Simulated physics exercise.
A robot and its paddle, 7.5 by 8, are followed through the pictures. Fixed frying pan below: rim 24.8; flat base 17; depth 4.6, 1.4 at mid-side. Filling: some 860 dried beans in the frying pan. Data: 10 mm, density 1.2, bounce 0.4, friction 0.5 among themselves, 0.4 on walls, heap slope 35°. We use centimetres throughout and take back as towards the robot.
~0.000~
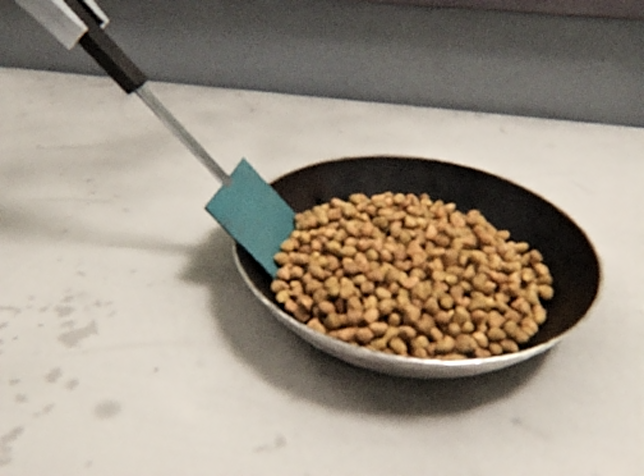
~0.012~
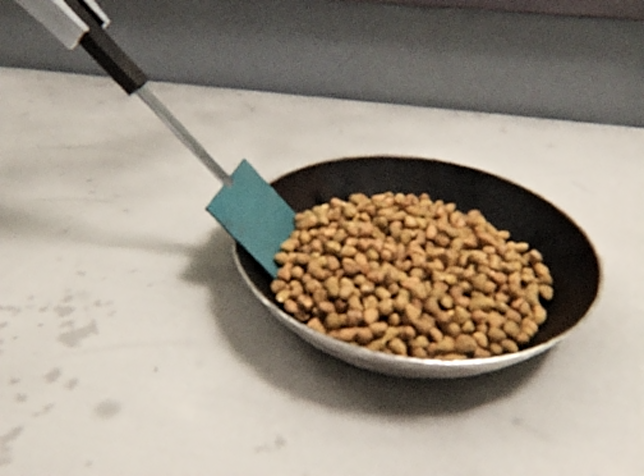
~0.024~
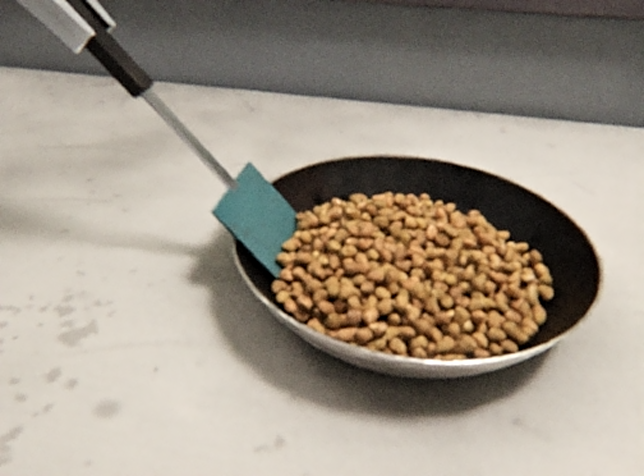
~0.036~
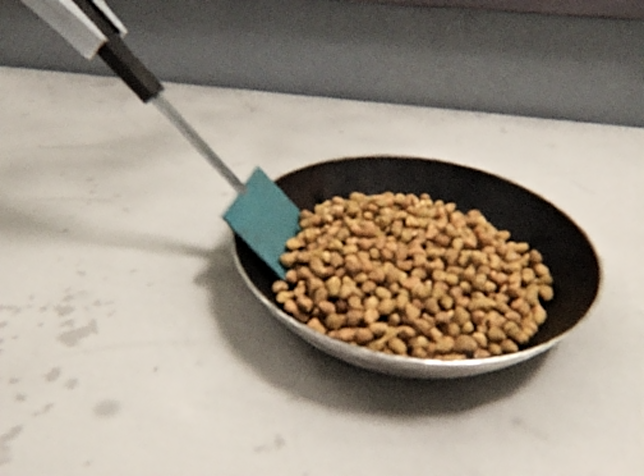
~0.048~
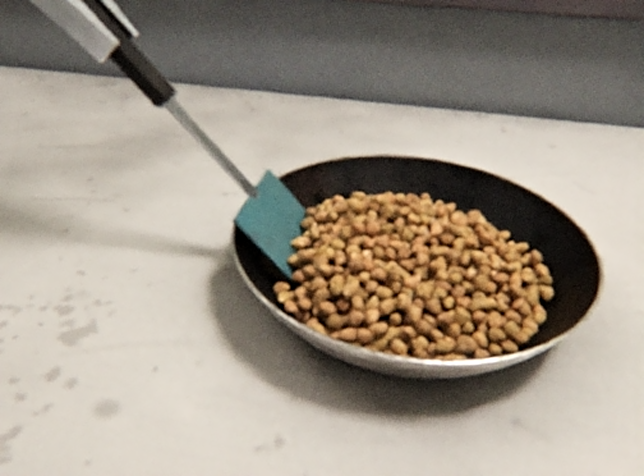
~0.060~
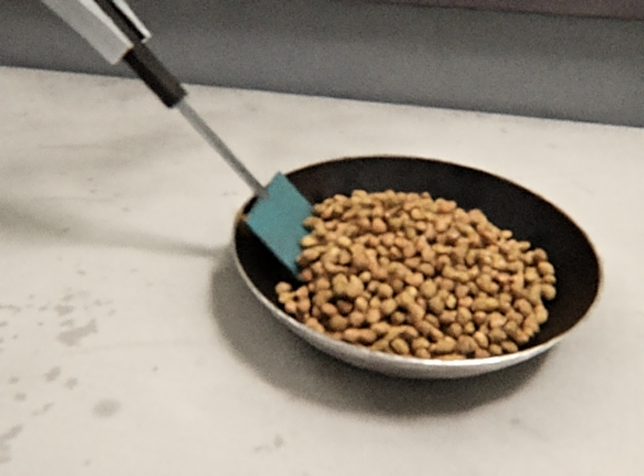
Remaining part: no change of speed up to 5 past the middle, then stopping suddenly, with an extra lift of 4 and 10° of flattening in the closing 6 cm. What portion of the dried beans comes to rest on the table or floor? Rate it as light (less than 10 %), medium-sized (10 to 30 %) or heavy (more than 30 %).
Rated light.
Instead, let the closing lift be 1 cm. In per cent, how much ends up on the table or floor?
It comes to near 5 percent.
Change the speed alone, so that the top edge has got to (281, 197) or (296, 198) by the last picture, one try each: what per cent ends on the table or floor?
Around 15 per cent, then around 20 per cent.
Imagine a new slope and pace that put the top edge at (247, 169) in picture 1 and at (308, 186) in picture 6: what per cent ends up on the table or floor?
20 per cent.
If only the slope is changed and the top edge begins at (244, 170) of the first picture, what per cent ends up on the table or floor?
5 percent or thereabouts.
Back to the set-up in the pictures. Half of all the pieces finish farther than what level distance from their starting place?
About 3 centimetres.
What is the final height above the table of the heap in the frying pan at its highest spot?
It reaches roughly 6.0 cm.
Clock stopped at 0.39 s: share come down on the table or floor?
It works out to about 5 in a hundred.
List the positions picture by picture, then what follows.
In the first frame, paddle top edge at (225, 180), sloping 48°; upper third of the load around (401, 254), from x 275 to 545, top at y 200; 859 in the frying pan.
In the second frame, paddle top edge at (226, 181), sloping 48°; upper third of the load around (401, 254), from x 275 to 545, top at y 200.
In the third frame, paddle top edge at (231, 184), sloping 48°; upper third of the load around (400, 254), from x 280 to 545, top at y 200.
In the fourth frame, paddle top edge at (241, 189), sloping 48°; upper third of the load around (400, 252), from x 280 to 545, top at y 200.
In the fifth frame, paddle top edge at (252, 192), sloping 48°; upper third of the load around (396, 252), from x 265 to 545, top at y 195.
In the sixth frame, paddle top edge at (263, 194), sloping 48°; upper third of the load around (400, 247), from x 245 to 550, top at y 195; 859 in the frying pan.
By 0.11 s, sloping 48°, highest piece 20 above the table; 856 in the frying pan, 3 on the blade or in flight.
By 0.17 s, sloping 44°, highest piece 32 above the table; 856 in the frying pan, 3 on the blade or in flight.
By 0.39 s, sloping 38°, highest piece 51 above the table; 820 in the frying pan, 31 on the table or floor, 8 on the blade or in flight.
By 1.44 s, sloping 38°, highest piece 6 above the table; 817 in the frying pan, 42 on the table or floor.
Final count, 817 in the frying pan, 42 on the table or floor. That is 5 % on the table or floor.
